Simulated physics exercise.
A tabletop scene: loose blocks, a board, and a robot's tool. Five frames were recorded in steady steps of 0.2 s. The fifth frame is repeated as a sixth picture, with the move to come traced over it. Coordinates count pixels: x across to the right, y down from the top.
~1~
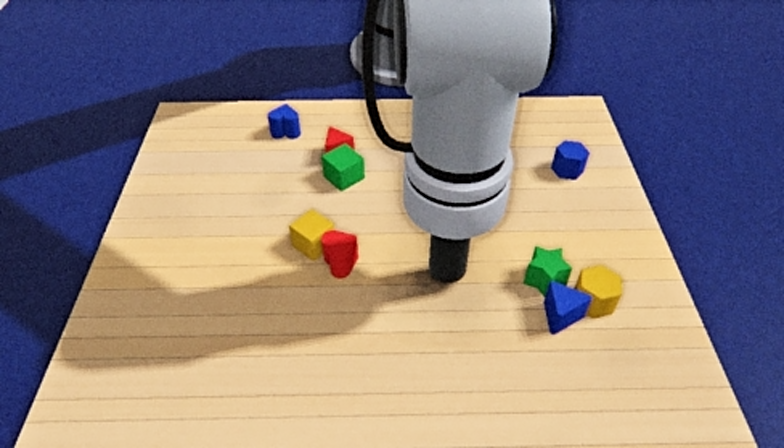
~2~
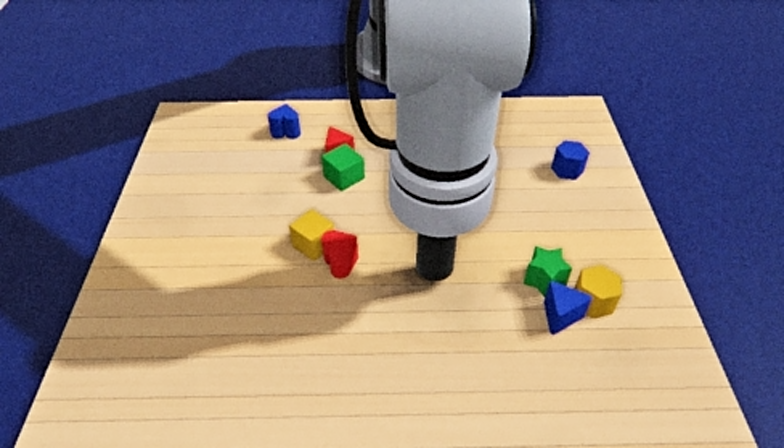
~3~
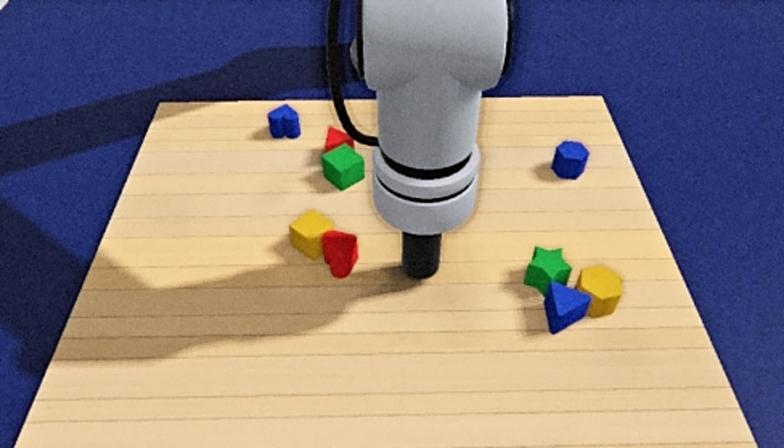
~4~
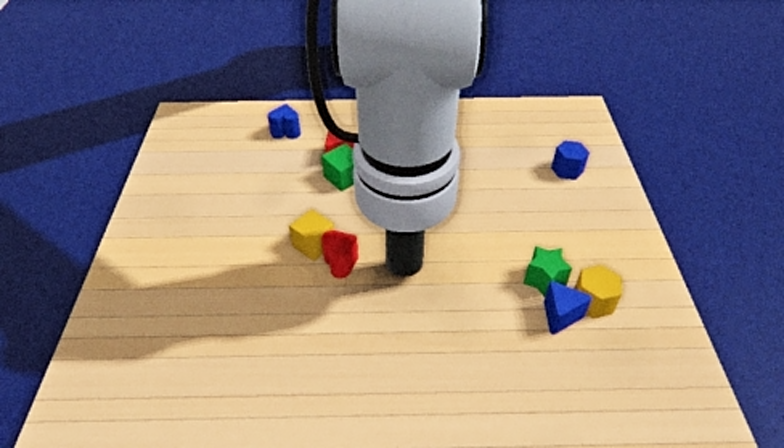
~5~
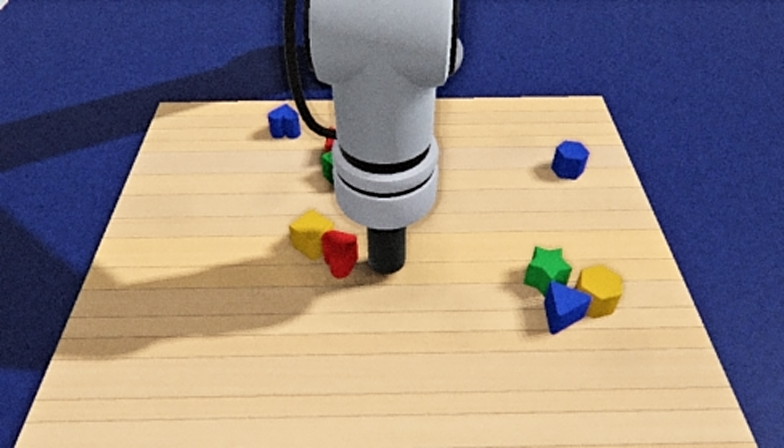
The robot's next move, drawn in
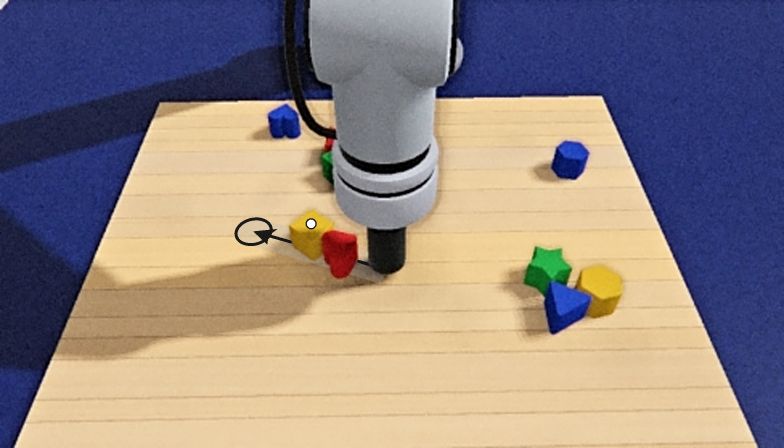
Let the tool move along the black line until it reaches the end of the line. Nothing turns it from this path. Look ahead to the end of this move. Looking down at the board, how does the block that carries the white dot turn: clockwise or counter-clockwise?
Looking down: Clockwise.
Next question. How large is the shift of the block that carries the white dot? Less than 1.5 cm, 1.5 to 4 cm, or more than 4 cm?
Above 4 cm.
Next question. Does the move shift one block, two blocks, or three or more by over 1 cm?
Expect two.
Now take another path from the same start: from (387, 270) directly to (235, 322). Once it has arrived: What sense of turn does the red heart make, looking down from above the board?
From above, it turns clockwise.
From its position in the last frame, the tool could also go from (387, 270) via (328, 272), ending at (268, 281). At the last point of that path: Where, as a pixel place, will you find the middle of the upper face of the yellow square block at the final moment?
Its top centre is at about (292, 215).
Drawn move, straight from (387, 270) to (254, 231); the dot is on the yellow square block.
The first path, step by step. One third of the way, tool (339, 246); yellow square block (304, 222), turned 25° clockwise; red heart (306, 246), turned 45° anticlockwise.
Two thirds of the way, tool (295, 234); yellow square block (261, 209), turned 20° clockwise; red heart (282, 248), turned 90° anticlockwise.
At the end, tool (251, 222); yellow square block (218, 198), turned 20° clockwise; red heart (282, 248), turned 90° anticlockwise.
